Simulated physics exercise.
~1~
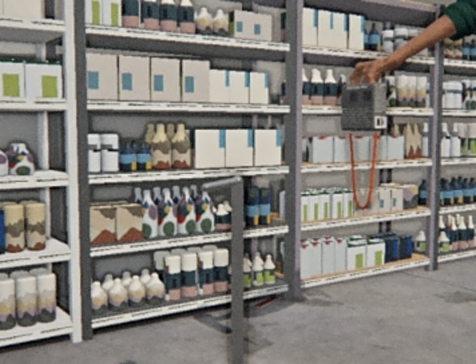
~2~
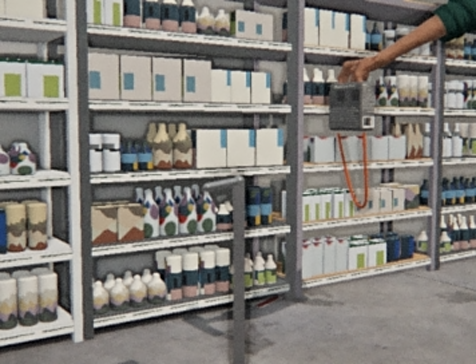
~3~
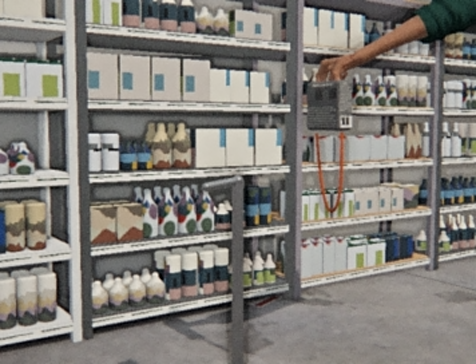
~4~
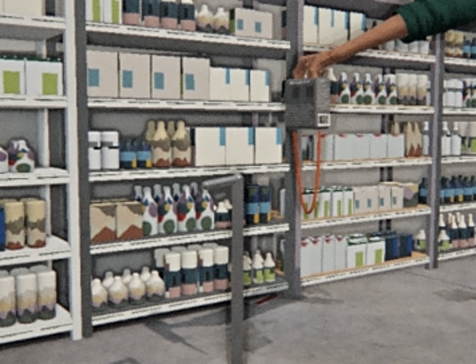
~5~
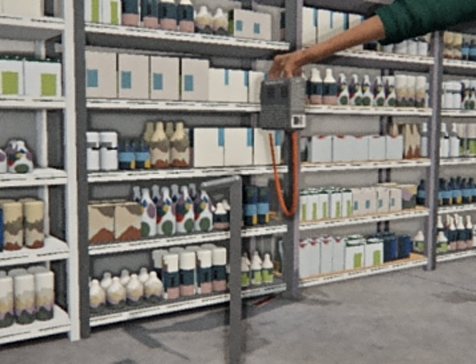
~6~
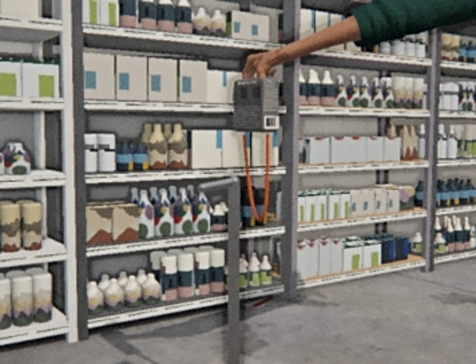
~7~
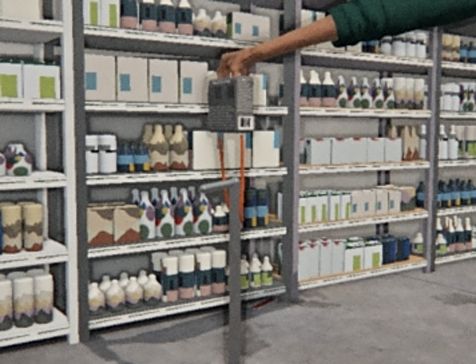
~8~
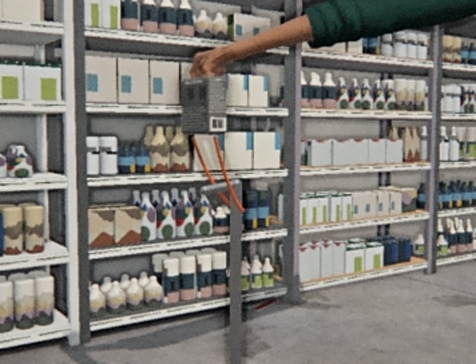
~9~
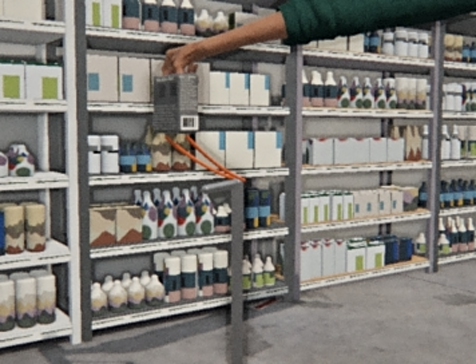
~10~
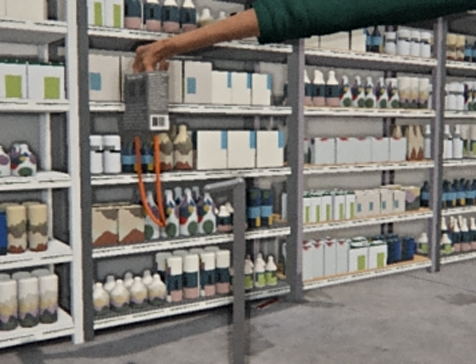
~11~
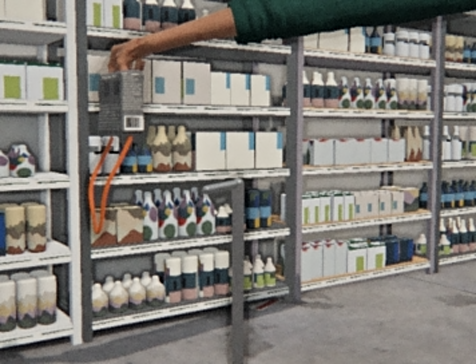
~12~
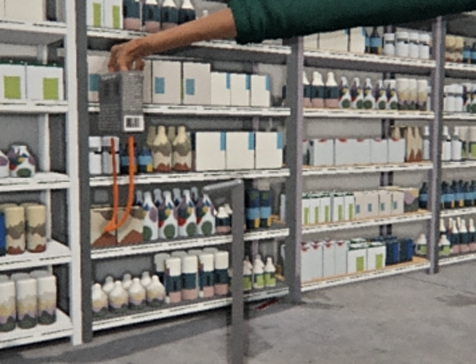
Storeroom with stocked shelves, a hand carrying a grey pouch leftward past a post, its dangling orange loop swinging clear beyond it.
